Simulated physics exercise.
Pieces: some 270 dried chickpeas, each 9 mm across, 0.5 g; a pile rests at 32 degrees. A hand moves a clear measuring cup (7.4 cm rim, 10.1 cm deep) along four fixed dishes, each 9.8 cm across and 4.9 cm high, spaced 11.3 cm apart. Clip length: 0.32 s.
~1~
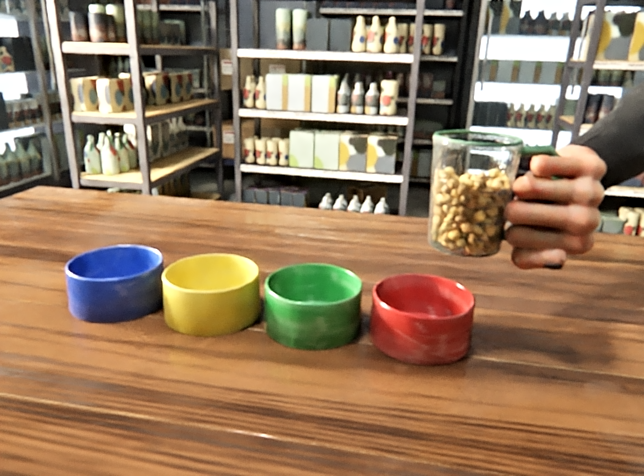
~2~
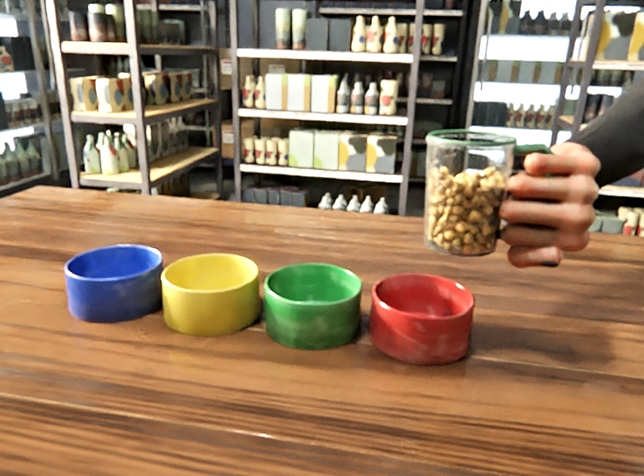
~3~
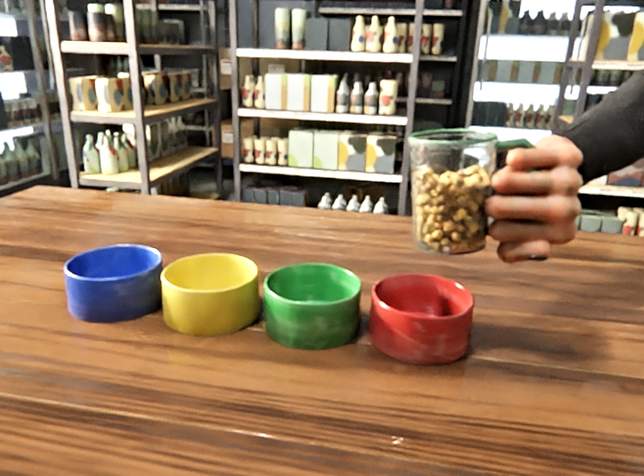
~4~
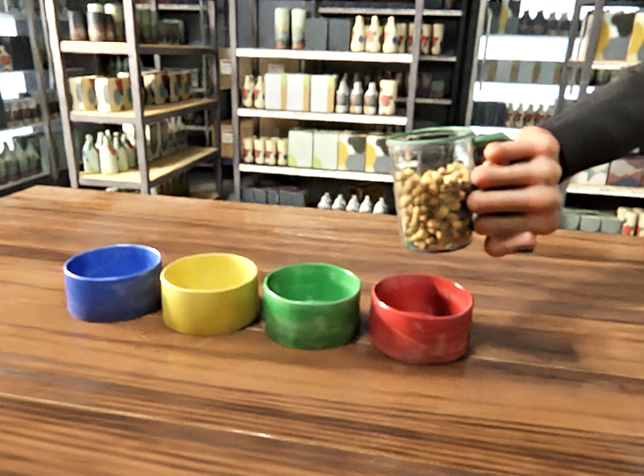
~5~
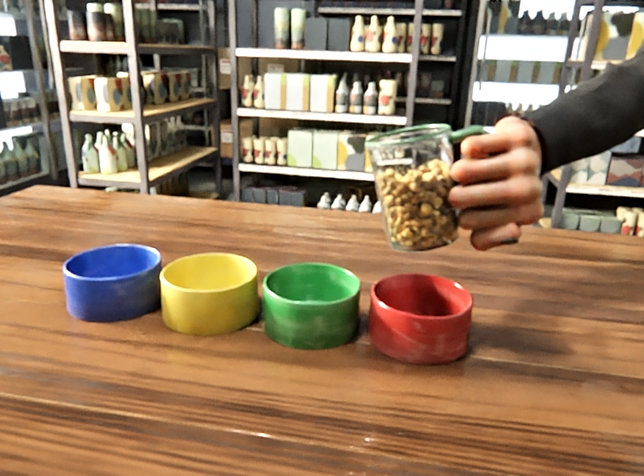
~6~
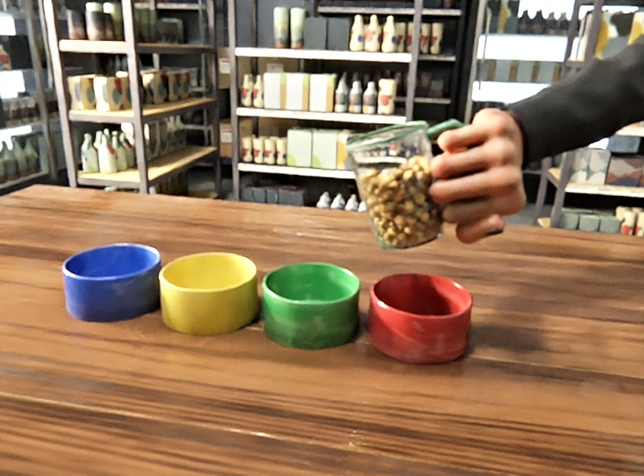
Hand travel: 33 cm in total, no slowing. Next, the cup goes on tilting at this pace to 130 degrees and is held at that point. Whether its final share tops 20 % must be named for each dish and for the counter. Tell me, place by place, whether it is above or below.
In order: Red: I expect its count to stay within a fifth of the total. Blue: I expect its count to outstrip a fifth of the total. Green: I expect its count to stay within a fifth of the total. Yellow: I expect its count to stay within a fifth of the total. Counter: I expect its count to stay within a fifth of the total.
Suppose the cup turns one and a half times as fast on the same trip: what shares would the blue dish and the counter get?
Then blue 90 and counter 10.
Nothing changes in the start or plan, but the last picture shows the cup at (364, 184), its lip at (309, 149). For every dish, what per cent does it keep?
Then red 0, blue 90, green 0, and yellow 0.
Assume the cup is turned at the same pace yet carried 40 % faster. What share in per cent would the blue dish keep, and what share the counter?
Shares: Blue 100, counter 0.
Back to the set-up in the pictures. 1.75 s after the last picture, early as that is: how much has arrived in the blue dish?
About 90 percent up to now.
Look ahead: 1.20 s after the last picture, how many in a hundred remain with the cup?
About 85 %.
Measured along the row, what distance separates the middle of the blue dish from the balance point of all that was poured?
About 2 cm to its left-hand side.
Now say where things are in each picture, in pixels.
Cup at (471, 193), tilt 0 degrees, lip at (436, 136), moved 0.0 cm; middle of the pieces at (465, 209); red dish at (423, 295); green dish at (314, 283); yellow dish at (212, 272); blue dish at (116, 262), in the first frame.
Cup at (465, 192), tilt 1 degrees, lip at (429, 136), moved 0.4 cm; middle of the pieces at (460, 209), in the second frame.
Cup at (451, 191), tilt 5 degrees, lip at (411, 138), moved 1.7 cm; middle of the pieces at (447, 208), in the third frame.
Cup at (433, 190), tilt 9 degrees, lip at (389, 140), moved 3.3 cm; middle of the pieces at (431, 207), in the fourth frame.
Cup at (416, 188), tilt 14 degrees, lip at (368, 143), moved 4.9 cm; middle of the pieces at (415, 205), in the fifth frame.
Cup at (398, 187), tilt 18 degrees, lip at (347, 145), moved 6.5 cm; middle of the pieces at (399, 203); red dish at (421, 294); green dish at (312, 282); yellow dish at (209, 271); blue dish at (113, 261), in the sixth frame.
Then, 0.72 s after the last picture, tilt 71 degrees; cup holds 100 %.
Then, 1.20 s after the last picture, tilt 105 degrees; cup holds 85 %, blue 5 %.
Then, 1.75 s after the last picture, tilt 130 degrees; cup holds 0 %, blue 90 %.
In the end, red 0 %, blue 90 %, green 0 %, yellow 0 %, counter 10 %.
